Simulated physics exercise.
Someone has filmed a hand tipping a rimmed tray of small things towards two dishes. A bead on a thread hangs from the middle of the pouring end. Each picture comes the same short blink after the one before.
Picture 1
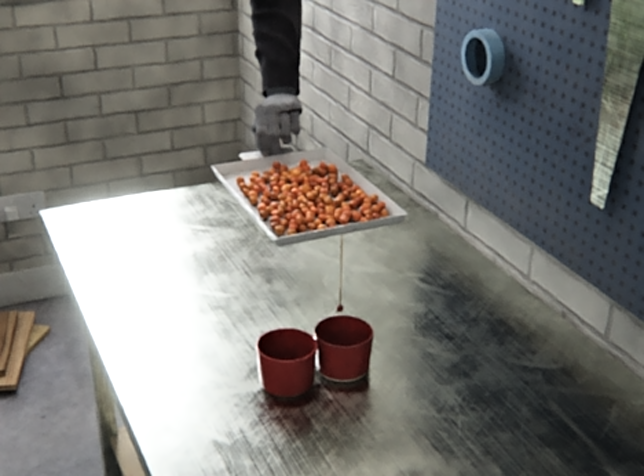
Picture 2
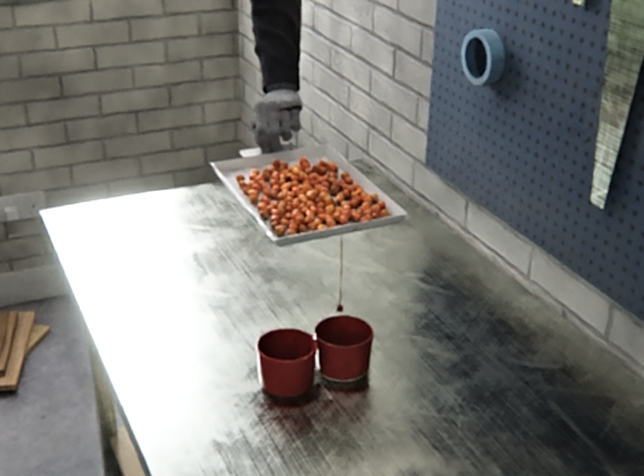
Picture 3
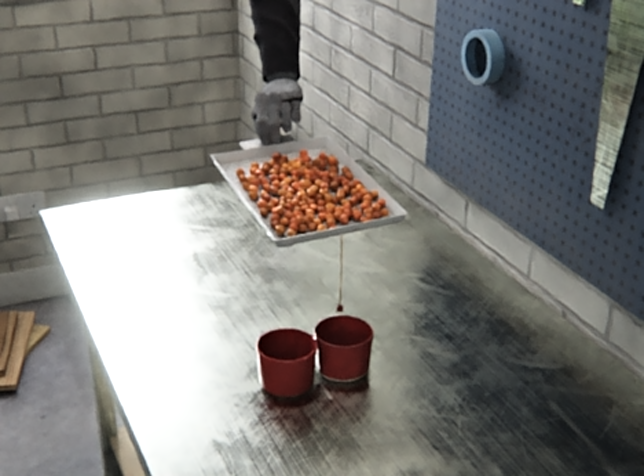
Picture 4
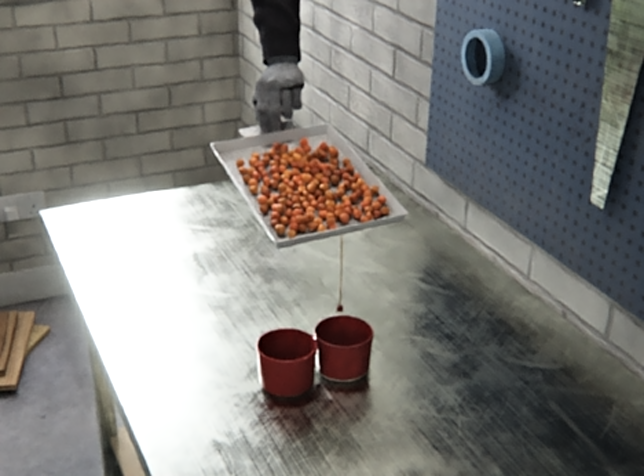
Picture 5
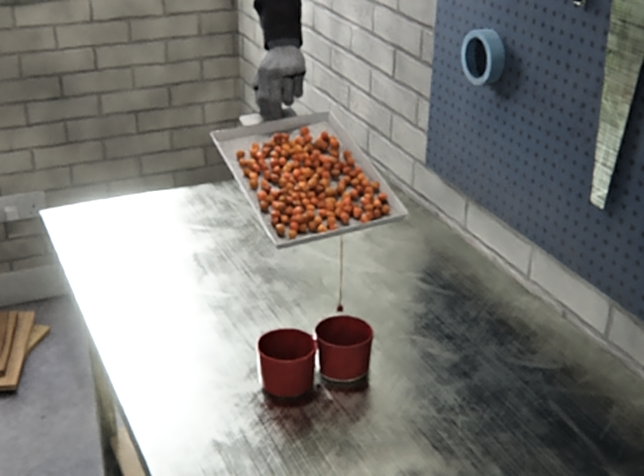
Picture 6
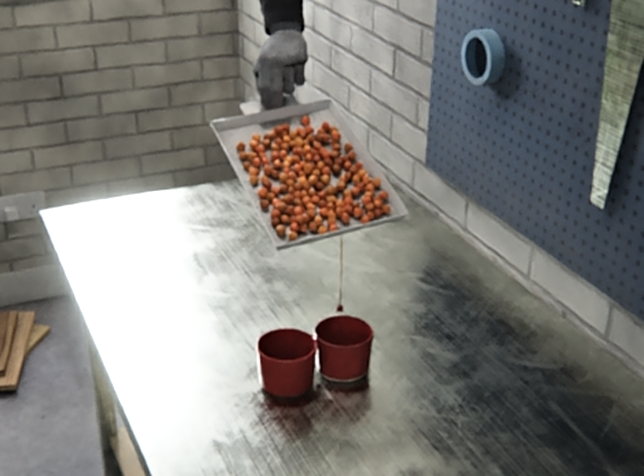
On a metal-topped workbench, a gloved hand raising the back of a tray of orange-brown nuts, tilting it above two red dishes.
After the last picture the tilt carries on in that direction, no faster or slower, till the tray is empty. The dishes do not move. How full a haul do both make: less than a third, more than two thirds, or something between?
They take between a third and two thirds between them.
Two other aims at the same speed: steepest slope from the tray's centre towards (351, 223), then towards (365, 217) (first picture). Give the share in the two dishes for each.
First some 10, then 0 per cent.
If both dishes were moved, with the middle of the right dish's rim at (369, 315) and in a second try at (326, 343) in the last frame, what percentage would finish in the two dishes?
Near 0 % and 60 %.
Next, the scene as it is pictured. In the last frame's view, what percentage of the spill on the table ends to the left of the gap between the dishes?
Some 30 per cent.
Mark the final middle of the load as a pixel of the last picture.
Near (314, 384).
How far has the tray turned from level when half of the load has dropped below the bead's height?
At some 100 degrees.
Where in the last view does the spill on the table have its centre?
Around (378, 412).
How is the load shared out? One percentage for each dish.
For the left dish some 30 %, for the right dish some 20 %.
Soon, tray tipped steeply; nearly all on the tray; a stray few in the air.
A while on, tray tipped past a quarter turn; about a quarter in the left dish; a small part in the right dish; about half outside both; about a quarter in the air.
Towards the end, tray tipped past a quarter turn; about a third in the left dish; about a quarter in the right dish; about half outside both.
Finally, tray tipped past a quarter turn; about a third in the left dish; about a quarter in the right dish; about half outside both.
